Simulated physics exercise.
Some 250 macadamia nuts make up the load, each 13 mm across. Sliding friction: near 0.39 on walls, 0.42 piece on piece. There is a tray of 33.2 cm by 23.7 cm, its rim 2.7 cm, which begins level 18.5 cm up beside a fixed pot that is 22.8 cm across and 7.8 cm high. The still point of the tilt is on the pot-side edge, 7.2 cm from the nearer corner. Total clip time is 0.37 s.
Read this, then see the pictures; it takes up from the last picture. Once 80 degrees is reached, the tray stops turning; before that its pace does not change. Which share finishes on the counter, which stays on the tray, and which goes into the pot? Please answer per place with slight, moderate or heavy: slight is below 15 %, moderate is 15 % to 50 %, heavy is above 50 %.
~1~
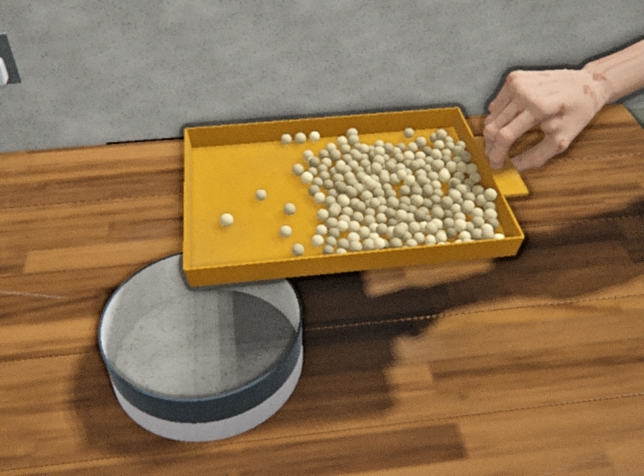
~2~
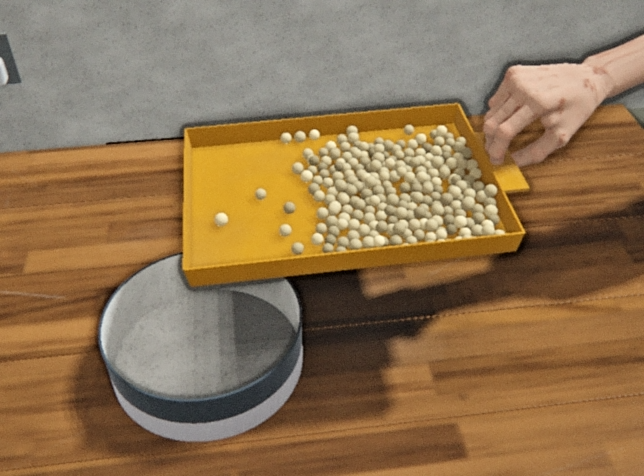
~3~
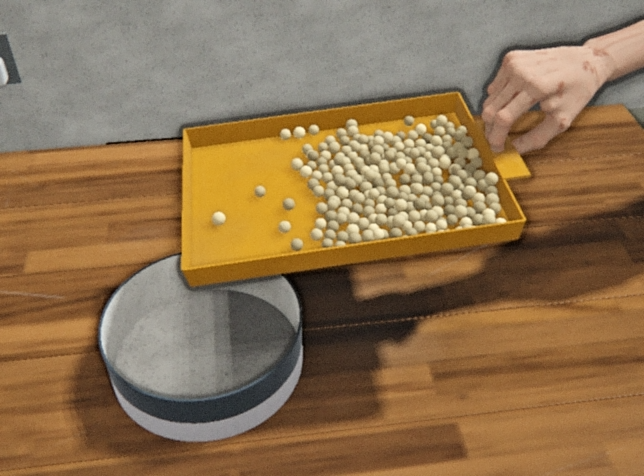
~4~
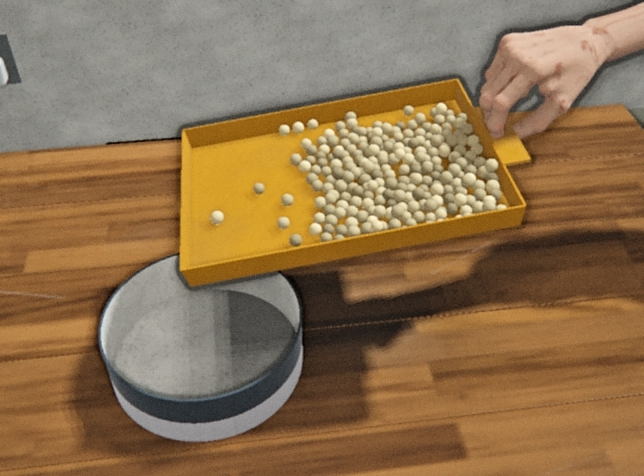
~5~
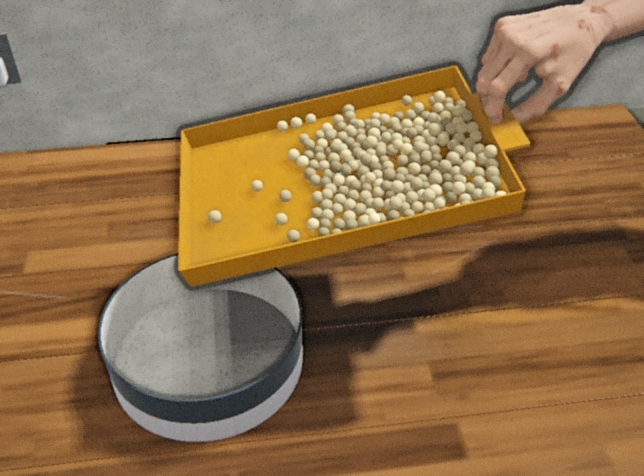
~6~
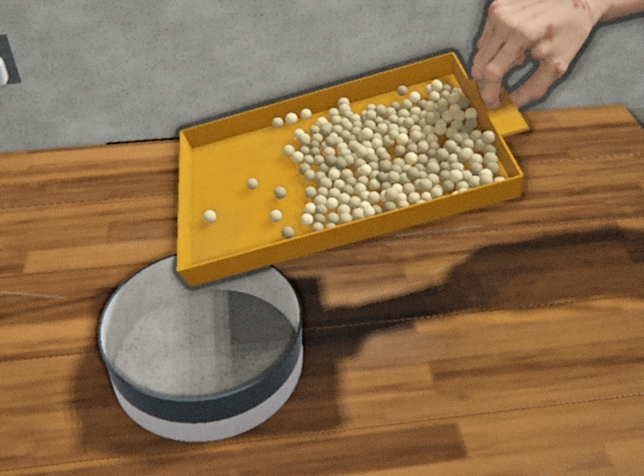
Per place: Counter moderate, tray moderate, pot moderate.
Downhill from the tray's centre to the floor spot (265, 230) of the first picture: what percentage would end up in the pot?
The share comes to about 75 in a hundred.
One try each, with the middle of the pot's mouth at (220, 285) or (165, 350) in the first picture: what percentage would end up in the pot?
35 and 30 %.
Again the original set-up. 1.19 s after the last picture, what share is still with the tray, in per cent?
About 95% of the load.
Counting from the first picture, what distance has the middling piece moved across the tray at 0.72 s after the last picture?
Displacement on the tray: About 16 cm.
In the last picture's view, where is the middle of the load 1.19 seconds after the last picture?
Close to pixel (201, 174).
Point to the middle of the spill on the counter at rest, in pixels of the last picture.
Look close to (92, 277) in the last picture.
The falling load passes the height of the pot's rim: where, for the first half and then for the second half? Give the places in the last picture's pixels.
Earlier half close to (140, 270), later half at (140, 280) in pixels.
Then, 0.72 s after the last picture, tilt 45 degrees; the tray holds 100 %, the pot 0 %.
Then, 1.19 s after the last picture, tilt 65 degrees; the tray holds 95 %, the pot 0 %.
Then, 1.74 s after the last picture, tilt 80 degrees; the tray holds 90 %, the pot 5 %.
In the end, counter 35 %, tray 30 %, pot 35 %.
